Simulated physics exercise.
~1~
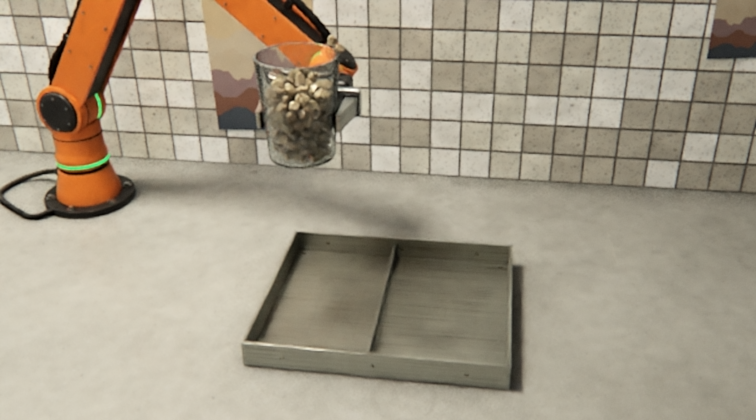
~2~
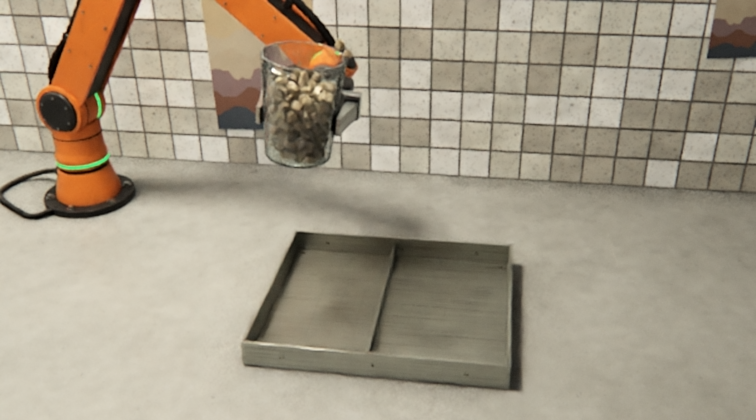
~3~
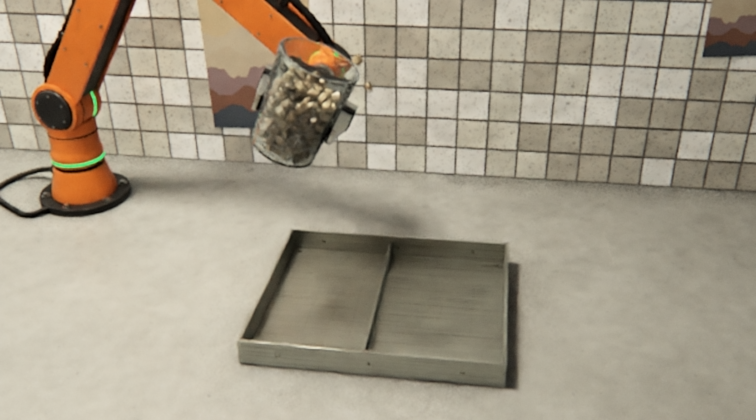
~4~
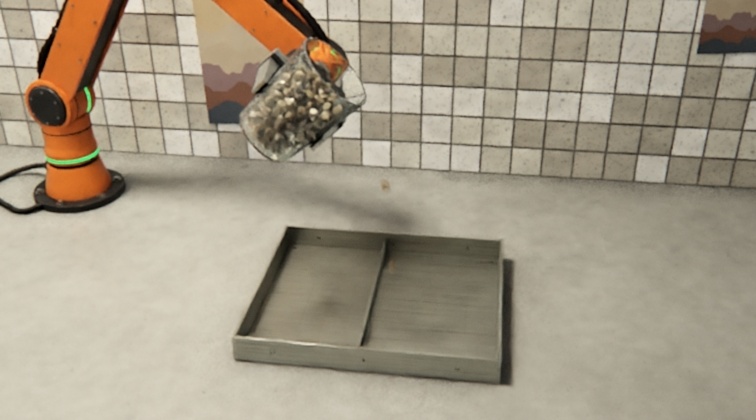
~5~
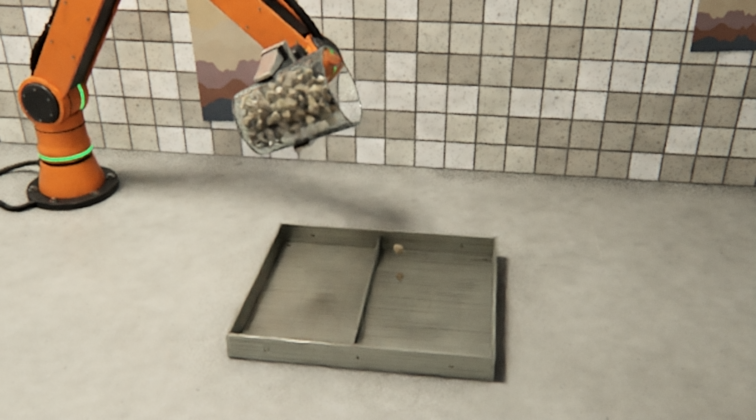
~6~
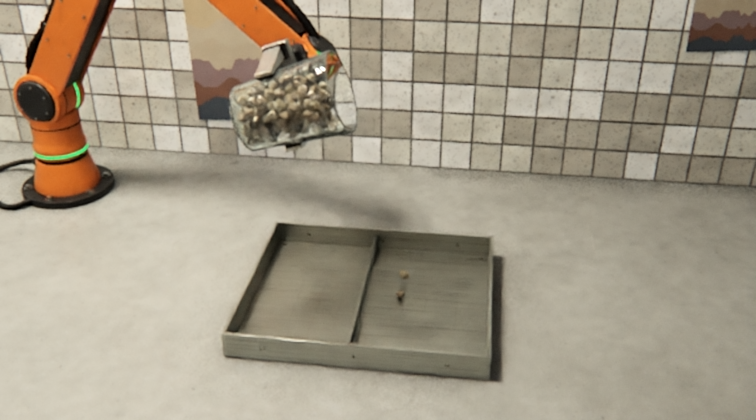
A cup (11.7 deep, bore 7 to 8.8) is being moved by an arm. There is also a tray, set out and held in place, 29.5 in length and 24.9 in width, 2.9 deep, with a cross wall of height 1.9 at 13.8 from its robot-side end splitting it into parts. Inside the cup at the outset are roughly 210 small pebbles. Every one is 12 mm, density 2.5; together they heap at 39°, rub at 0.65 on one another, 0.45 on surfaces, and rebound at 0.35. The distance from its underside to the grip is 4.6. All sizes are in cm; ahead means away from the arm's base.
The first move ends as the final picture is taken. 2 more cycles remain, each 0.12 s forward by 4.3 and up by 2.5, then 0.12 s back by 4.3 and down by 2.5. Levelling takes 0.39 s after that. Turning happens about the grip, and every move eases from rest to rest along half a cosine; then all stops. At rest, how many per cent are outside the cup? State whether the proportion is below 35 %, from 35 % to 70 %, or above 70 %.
The proportion is from 35 % to 70 %.
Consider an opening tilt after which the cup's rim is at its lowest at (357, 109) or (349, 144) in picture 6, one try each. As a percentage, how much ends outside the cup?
First try about 25 per cent, second try about 95 per cent.
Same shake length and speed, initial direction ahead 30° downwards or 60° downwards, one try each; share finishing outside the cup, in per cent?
Roughly 15 per cent, then 0 per cent.
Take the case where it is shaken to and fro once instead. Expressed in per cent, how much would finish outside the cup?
Result: Approximately 40 per cent.
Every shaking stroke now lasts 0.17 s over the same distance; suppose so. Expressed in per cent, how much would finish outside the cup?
20 %.
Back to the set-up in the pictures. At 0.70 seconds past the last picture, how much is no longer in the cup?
Around 60 % has gone out so far.
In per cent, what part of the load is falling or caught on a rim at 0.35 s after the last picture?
Logged share: Close to 24 per cent.
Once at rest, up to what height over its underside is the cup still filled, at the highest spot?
About 6.5 cm.
Then, 0.35 s on, tilted 71° forward, highest piece 30 above the table; 140 in the cup, 22 in the far-side part, 52 in flight or on a rim.
Then, 0.70 s on, tilted 30° forward, highest piece 30 above the table; 115 in the far-side part, 86 in the cup, 7 in the robot-side part, 4 on the table or floor, 2 in flight or on a rim.
Then, 1.07 s on, level, highest piece 27 above the table; 116 in the far-side part, 86 in the cup, 8 in the robot-side part, 4 on the table or floor.
Then, 2.12 s on, level, highest piece 27 above the table; 116 in the far-side part, 86 in the cup, 8 in the robot-side part, 4 on the table or floor.
In the end, 116 in the far-side part, 86 in the cup, 8 in the robot-side part, 4 on the table or floor. That is 60 % outside the cup.
